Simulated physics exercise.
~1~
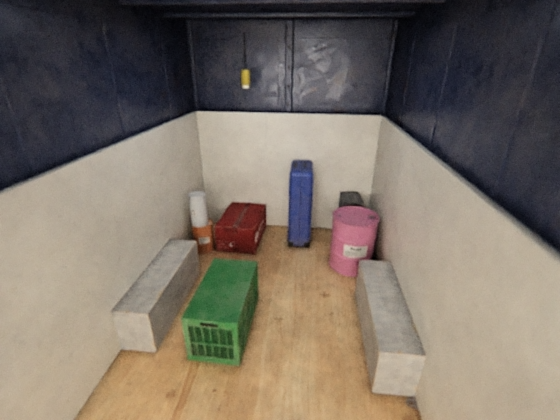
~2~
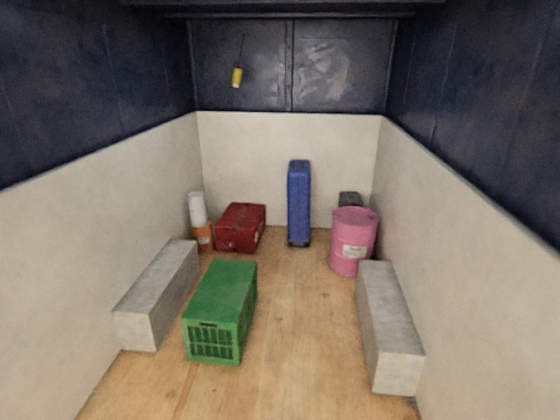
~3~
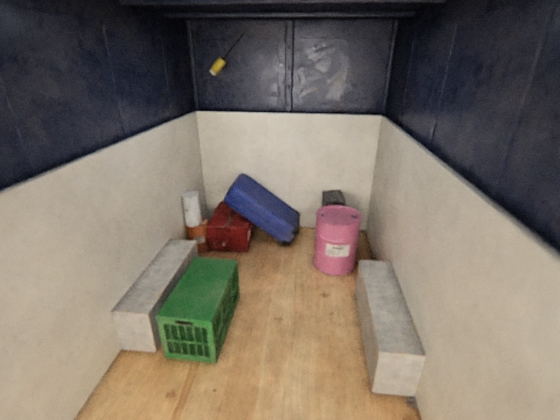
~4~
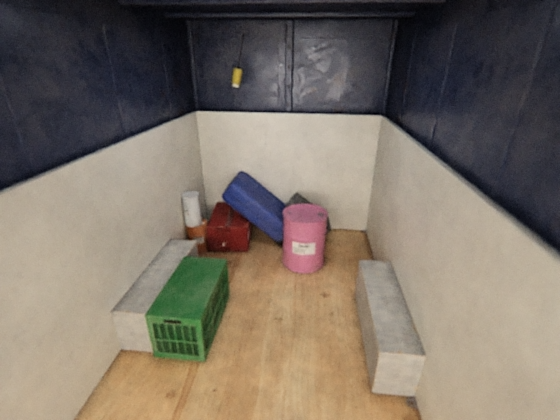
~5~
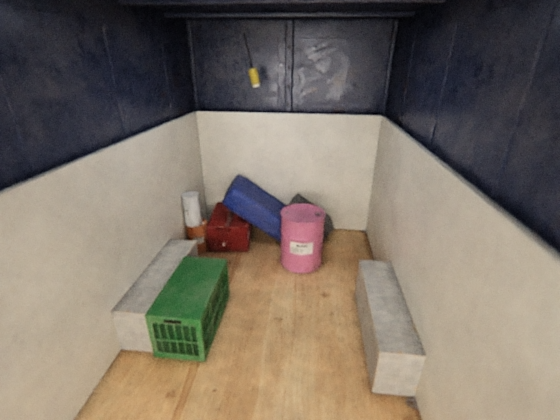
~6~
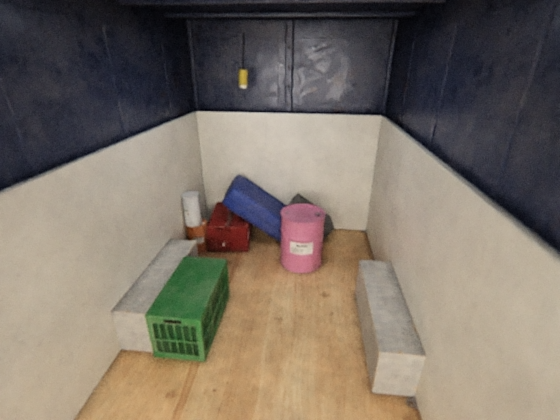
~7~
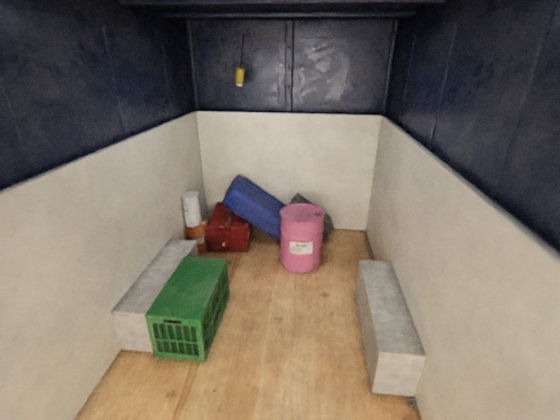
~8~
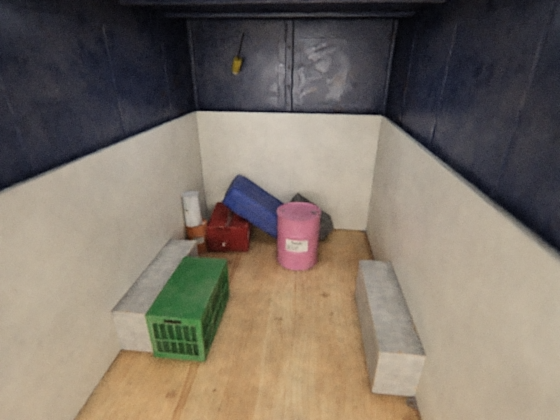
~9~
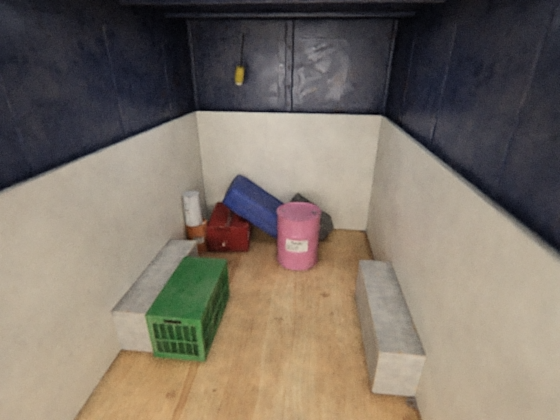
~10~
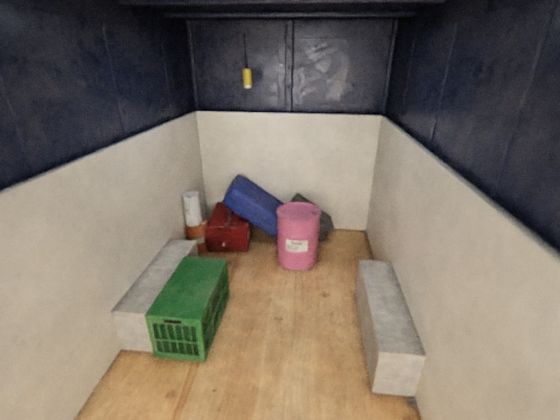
The blue case tips left onto the red box as the pink drum slides left.
